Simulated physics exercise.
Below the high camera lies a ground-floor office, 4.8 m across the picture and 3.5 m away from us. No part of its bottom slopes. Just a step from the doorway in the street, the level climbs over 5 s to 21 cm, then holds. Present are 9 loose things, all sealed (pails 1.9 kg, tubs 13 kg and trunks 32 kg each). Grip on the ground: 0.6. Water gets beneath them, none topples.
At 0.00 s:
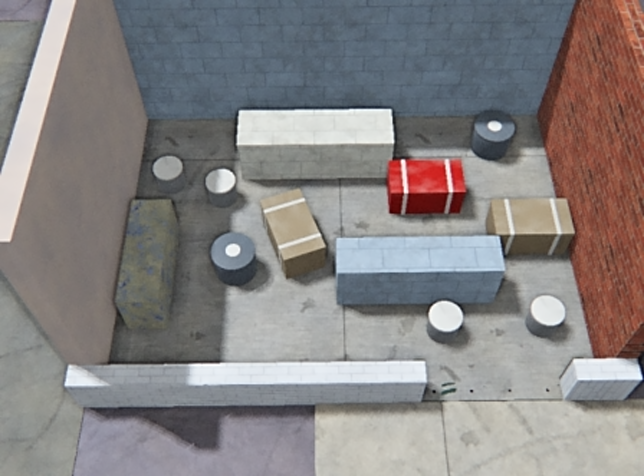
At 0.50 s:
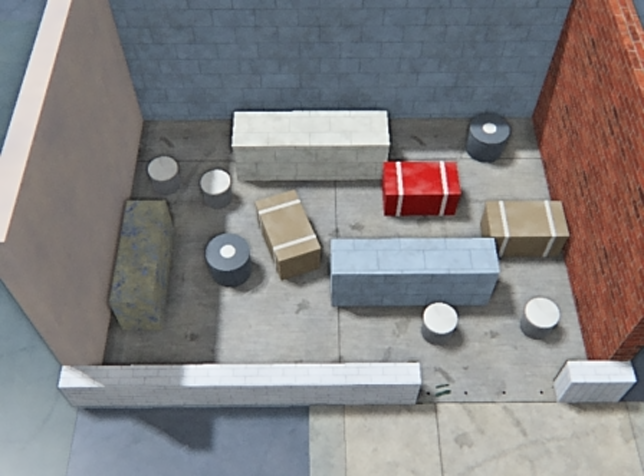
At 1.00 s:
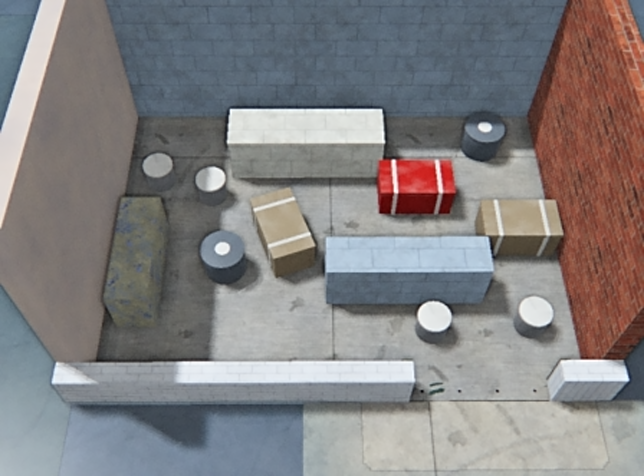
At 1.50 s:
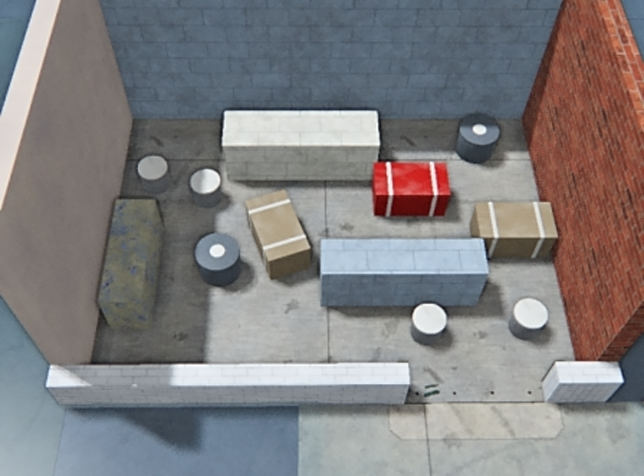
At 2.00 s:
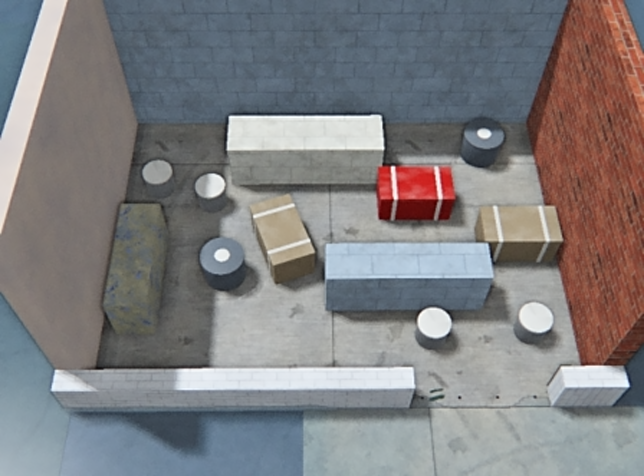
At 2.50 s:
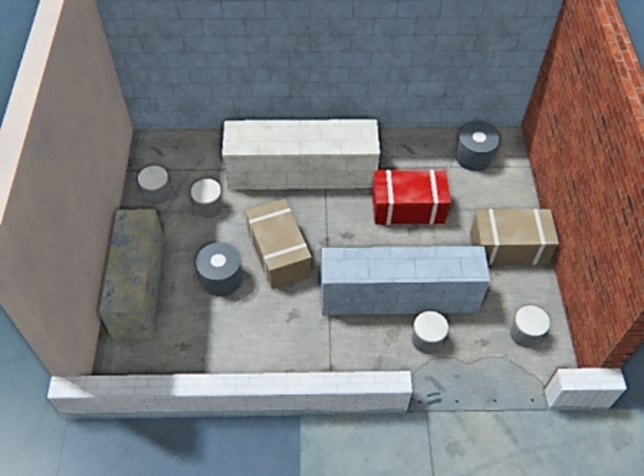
Shallow water spreading over the street outside a roofless room, then slipping in at the doorway, the red trunk and tubs staying still.
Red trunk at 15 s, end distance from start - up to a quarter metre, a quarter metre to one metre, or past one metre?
It is pushed a bit.
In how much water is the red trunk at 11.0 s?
Roughly 7 cm deep.
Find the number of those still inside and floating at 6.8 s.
Total: 2.
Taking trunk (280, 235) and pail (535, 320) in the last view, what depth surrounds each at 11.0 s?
Close to 7 and 11 centimetres.
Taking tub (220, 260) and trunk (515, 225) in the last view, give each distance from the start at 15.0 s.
In turn: 20 cm, 200 cm.
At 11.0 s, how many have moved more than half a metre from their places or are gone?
The answer is 6.
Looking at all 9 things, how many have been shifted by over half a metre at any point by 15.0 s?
Result: 7.
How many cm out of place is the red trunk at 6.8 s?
Displacement near 0 cm.
After 3.5 s the red trunk is near (412, 187), 0.0 m from its start, aground; 0 afloat.
After 6.8 s the red trunk is near (412, 186), 0.0 m from its start, aground; 2 afloat.
After 11.0 s the red trunk is near (412, 187), 0.0 m from its start, aground; 6 afloat.
After 15.0 s the red trunk is near (448, 225), 0.6 m from its start, afloat; 9 afloat.
